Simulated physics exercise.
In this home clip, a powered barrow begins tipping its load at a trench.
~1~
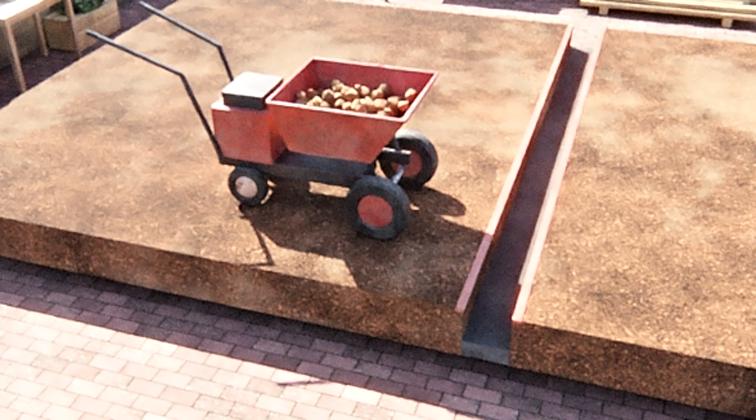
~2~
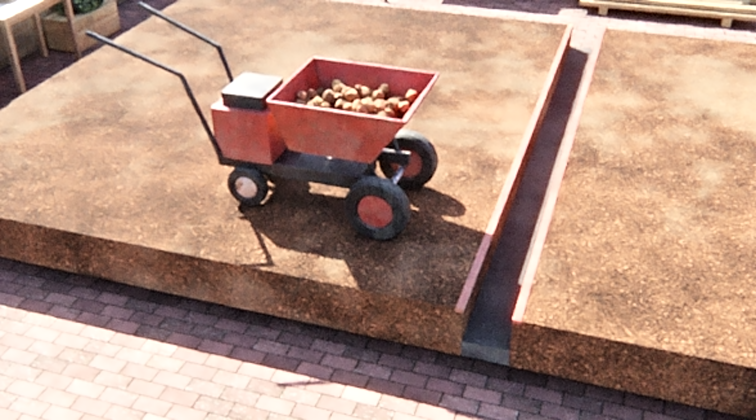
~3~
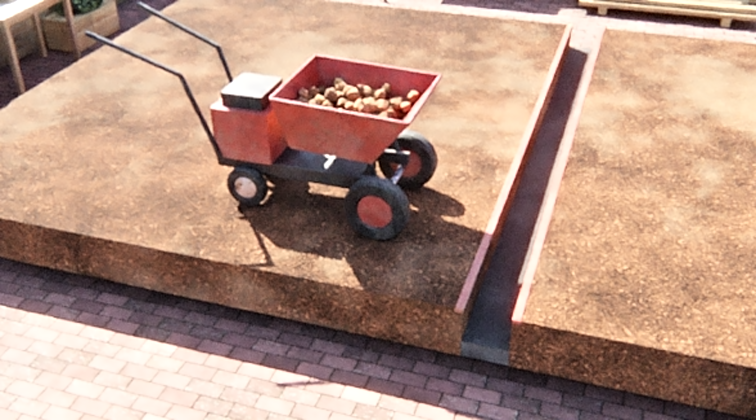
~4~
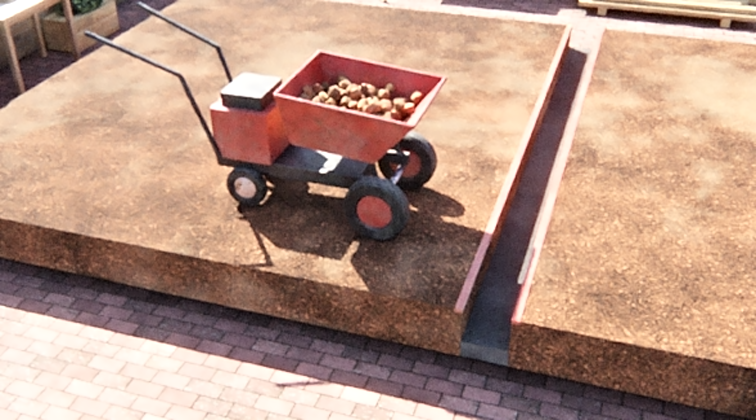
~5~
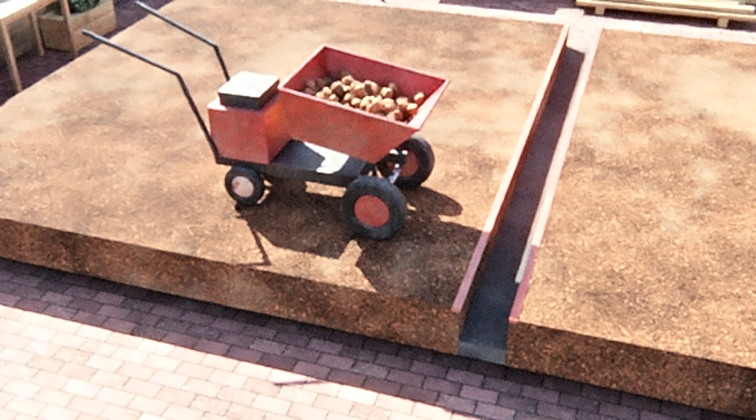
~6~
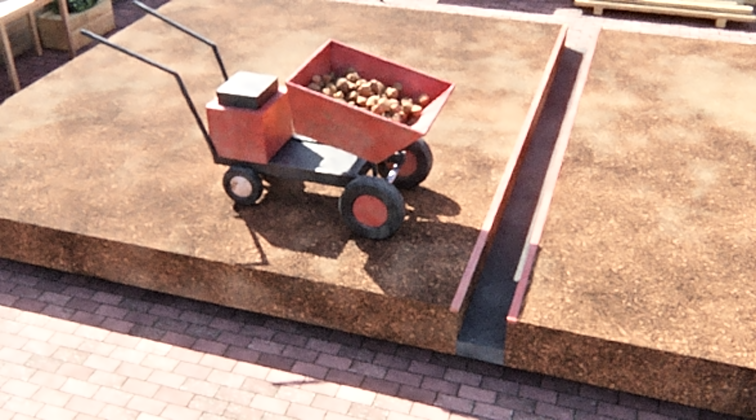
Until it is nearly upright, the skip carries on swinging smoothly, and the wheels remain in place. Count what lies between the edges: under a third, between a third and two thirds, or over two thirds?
Seems like the amount in the trench is greater than two thirds of the load.
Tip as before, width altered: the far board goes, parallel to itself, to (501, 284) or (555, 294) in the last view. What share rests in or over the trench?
60 and 100 percent.
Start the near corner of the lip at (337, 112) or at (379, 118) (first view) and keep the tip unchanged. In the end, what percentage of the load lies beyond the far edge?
It comes out near 0 in a hundred for the first and near 0 in a hundred for the second.
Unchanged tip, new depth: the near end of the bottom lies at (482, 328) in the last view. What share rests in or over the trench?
It would be close to 70 percent.
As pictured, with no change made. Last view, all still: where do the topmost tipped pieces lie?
The topmost point rests at roughly pixel (510, 232) in the last view.
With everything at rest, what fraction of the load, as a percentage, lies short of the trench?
Share of load: Near 5 %.
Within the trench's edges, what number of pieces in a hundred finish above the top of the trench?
15 in a hundred.
Soon, skip tipped steeply; all in the skip.
A while on, skip tipped steeply; nearly all in the skip; a small part in or heaped over the trench; a stray few falling.
Towards the end, skip tipped right over; about a quarter in the skip; about two thirds in or heaped over the trench; a small part beyond it.
Finally, skip tipped right over; a stray few short of the trench; nearly all in or heaped over the trench; a small part beyond it.
